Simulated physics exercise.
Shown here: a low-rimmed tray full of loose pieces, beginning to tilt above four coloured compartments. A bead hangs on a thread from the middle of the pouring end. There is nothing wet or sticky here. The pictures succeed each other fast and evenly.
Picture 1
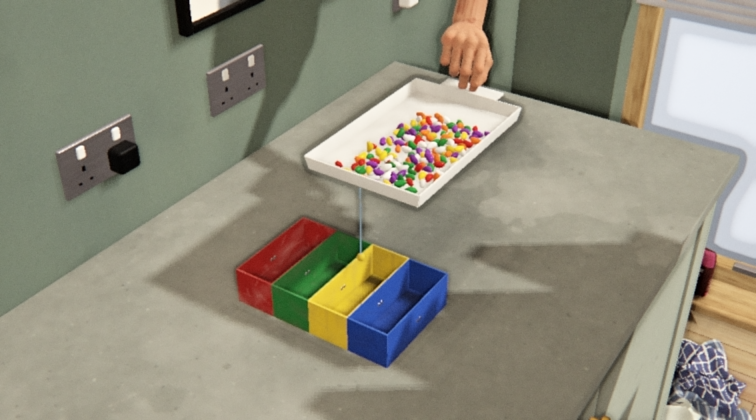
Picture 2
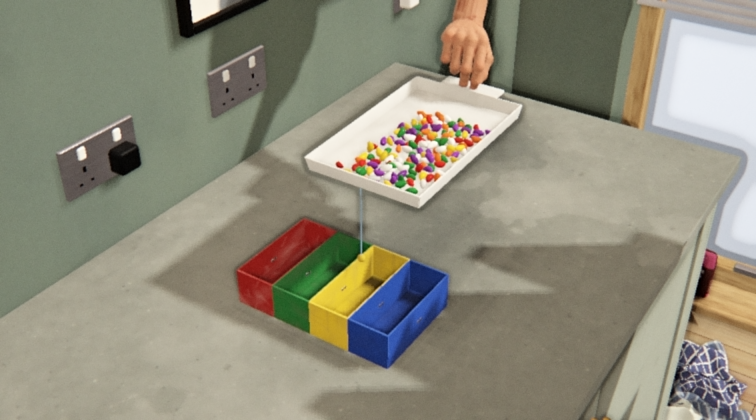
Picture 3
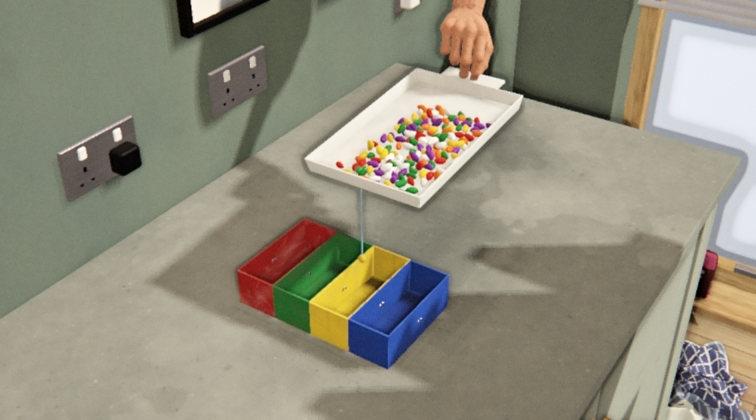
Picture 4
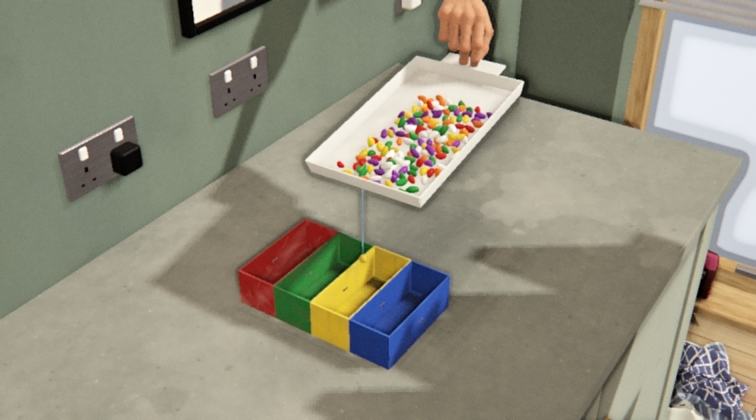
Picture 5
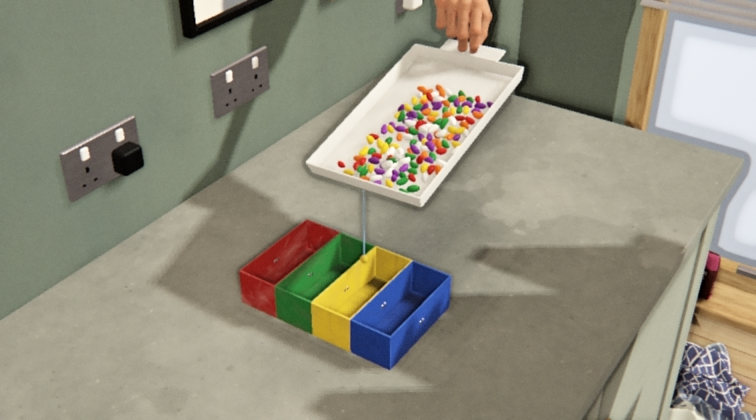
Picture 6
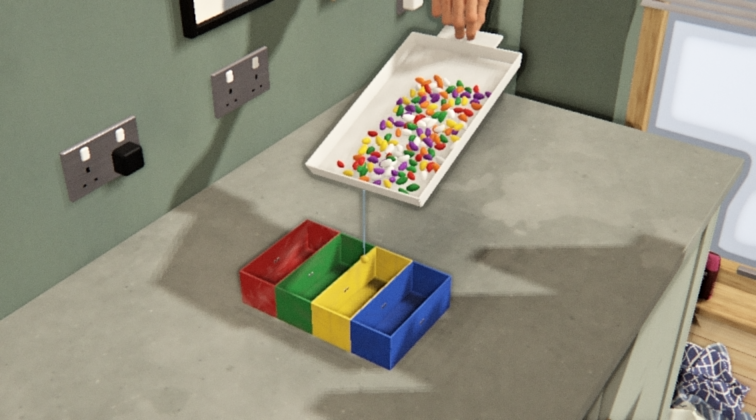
A grey worktop against a green wall with sockets is seen from above at an angle, the view holding almost still. A hand grips the far end of a white tray of multicoloured jelly beans, above red, green, yellow and blue compartments running left to right, with a thread hanging from its near edge. The hand slowly raises the far end, and the tray tilts slightly towards its near left corner.
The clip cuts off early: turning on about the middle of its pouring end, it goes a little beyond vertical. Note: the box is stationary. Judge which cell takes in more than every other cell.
The green cell takes in the most.
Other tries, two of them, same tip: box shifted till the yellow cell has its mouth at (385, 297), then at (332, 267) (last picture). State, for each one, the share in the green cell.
30 and 30 %.
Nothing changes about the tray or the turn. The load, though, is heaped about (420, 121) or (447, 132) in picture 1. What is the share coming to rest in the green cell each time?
You'd get near 40 percent first and near 40 percent after that.
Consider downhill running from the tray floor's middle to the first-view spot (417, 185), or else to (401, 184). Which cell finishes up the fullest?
First try: That blue cell; second try: The cell in blue.
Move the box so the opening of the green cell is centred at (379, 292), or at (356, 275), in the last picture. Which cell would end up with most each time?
Try one goes to the red one; try two goes to red.
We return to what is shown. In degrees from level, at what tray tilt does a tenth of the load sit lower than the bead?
It has tipped about 105 degrees.
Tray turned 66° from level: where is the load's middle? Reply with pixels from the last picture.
Roughly at (368, 146).
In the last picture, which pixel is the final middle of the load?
The centre settles at about (314, 308).
Soon, tray tipped steeply; all on the tray.
A while on, tray tipped past a quarter turn; about half on the tray; a small part in the green cell; a small part in the red cell; a stray few in the yellow cell; about a third falling or outside the box.
Towards the end, tray tipped past a quarter turn; about a third in the green cell; about a quarter in the yellow cell; about a quarter in the red cell; a stray few in the blue cell; a small part falling or outside the box.
Finally, tray tipped past a quarter turn; about a third in the green cell; about a quarter in the yellow cell; about a quarter in the red cell; a stray few in the blue cell; a small part outside the box.
